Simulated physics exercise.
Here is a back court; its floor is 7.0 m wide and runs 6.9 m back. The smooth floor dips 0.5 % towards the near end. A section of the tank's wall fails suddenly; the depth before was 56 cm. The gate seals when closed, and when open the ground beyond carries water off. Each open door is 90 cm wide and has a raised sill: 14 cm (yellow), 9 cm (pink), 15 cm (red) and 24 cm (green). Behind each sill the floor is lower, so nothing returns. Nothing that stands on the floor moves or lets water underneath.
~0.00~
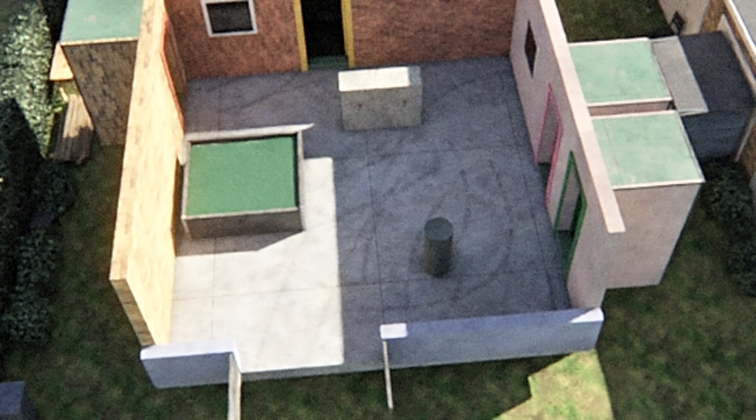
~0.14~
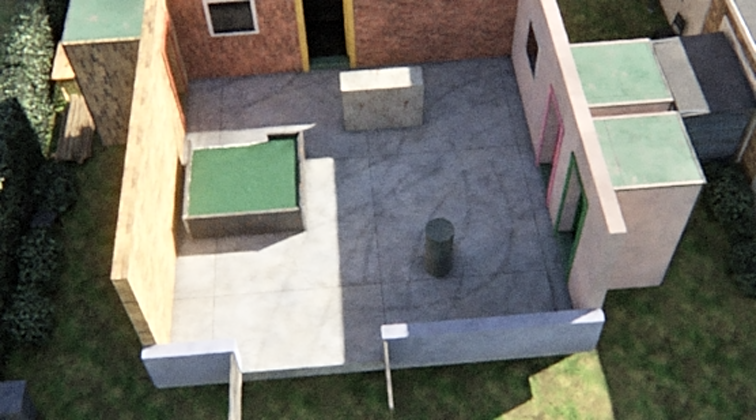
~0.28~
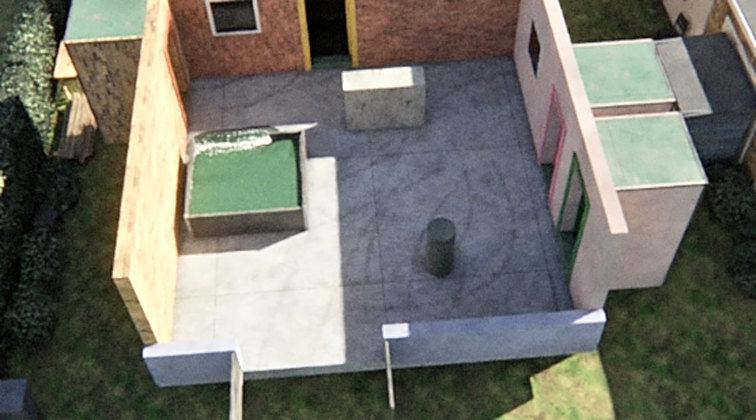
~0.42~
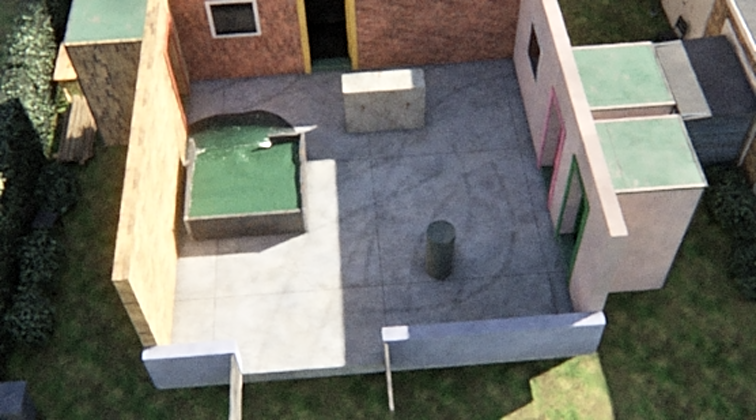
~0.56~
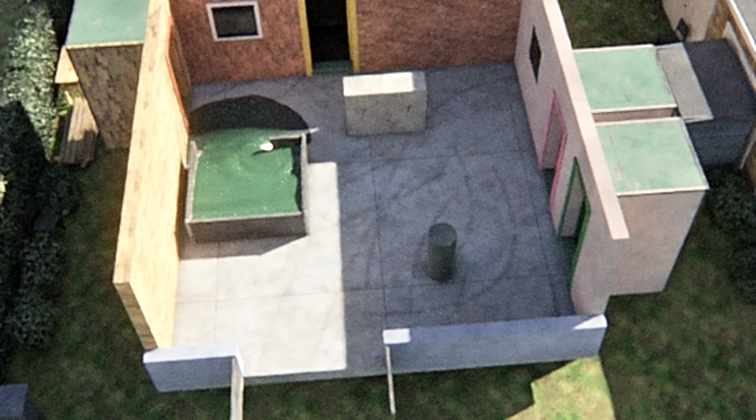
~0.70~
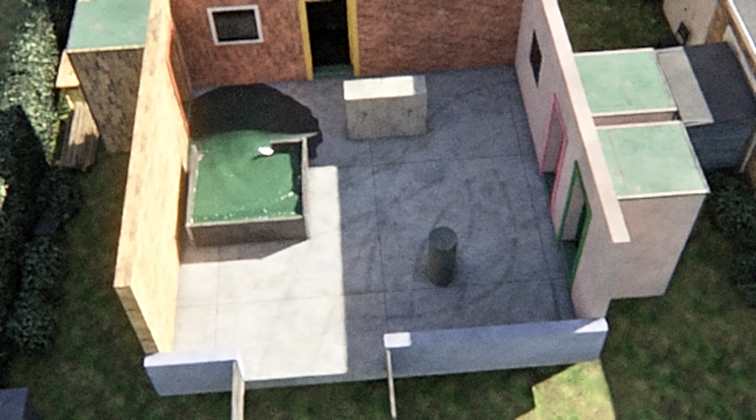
At first, green water lies flat in a square tank beside the left wall of a walled court. Then the surface ripples and glints along its far side, and a dark sheet of water appears on the grey floor behind the tank, spreading outward toward the back wall and to the right.
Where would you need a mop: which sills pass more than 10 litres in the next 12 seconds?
Within that time: At the yellow door it keeps below the limit; at the pink door it does not reach the limit; at the red door it exceeds the limit; at the green door it does not reach the limit.
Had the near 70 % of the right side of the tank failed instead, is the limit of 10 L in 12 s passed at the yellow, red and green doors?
Against that limit: Yellow under, red under, green under.
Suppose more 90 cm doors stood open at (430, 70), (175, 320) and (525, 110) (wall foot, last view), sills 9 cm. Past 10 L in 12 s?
In turn: Under, below, over.
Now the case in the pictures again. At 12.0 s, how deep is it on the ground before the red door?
About 5.0 cm.
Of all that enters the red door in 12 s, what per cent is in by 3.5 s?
About 85 per cent.
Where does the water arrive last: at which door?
The green one.
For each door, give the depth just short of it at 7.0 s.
Depths in cm: Yellow 6, pink 5, red 10, green 3.
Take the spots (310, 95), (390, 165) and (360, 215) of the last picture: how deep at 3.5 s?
In that order: 13, 0 and 0 cm.
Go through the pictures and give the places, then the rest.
The first picture shows still water, 56 cm deep, in the tank at (244, 176).
In the second picture, water pours out on the tank's far side and has run 0.8 m, to a hidden place; typically 10 cm deep outside, 56 cm at the tank's back.
In the third picture, water pours out on the tank's far side and has run 1.0 m, to a hidden place; typically 10 cm deep outside, 56 cm at the tank's back.
In the fourth picture, water pours out on the tank's far side and has run 1.4 m, to (277, 119); typically 8 cm deep outside, 56 cm at the tank's back.
In the fifth picture, the front is at (256, 98), 1.8 m from the gap on the tank's far side; 3.5 m2 of floor is under water; 53 cm left at the back of the tank.
In the sixth picture, water pours out on the tank's far side and has run 2.4 m, to (257, 84); typically 6 cm deep outside, 48 cm at the tank's back.
After 1.4 s water covers 15 % of the floor and is deepest (50 cm) near (192, 95); yellow door 5 cm at the sill, 0 L in, pink door not reached, red door 21 cm at the sill, 0 L in, green door not reached.
After 2.2 s water covers 15 % of the floor and is deepest (40 cm) near (191, 107); yellow door 12 cm at the sill, 0 L in, pink door not reached, red door 27 cm at the sill, 21 L in, green door not reached.
After 3.5 s water covers 30 % of the floor and is deepest (22 cm) near (190, 125); yellow door 11 cm at the sill, 0 L in, pink door not reached, red door 22 cm at the sill, 87 L in, green door not reached.
After 7.0 s water covers 70 % of the floor and is deepest (16 cm) near (512, 90); yellow door 6 cm at the sill, 0 L in, pink door 5 cm at the sill, 0 L in, red door 10 cm at the sill, 103 L in, green door 3 cm at the sill, 0 L in.
After 12.0 s water covers 90 % of the floor and is deepest (9 cm) near (509, 347); yellow door 4 cm at the sill, 0 L in, pink door 4 cm at the sill, 0 L in, red door 5 cm at the sill, 103 L in, green door 5 cm at the sill, 0 L in.
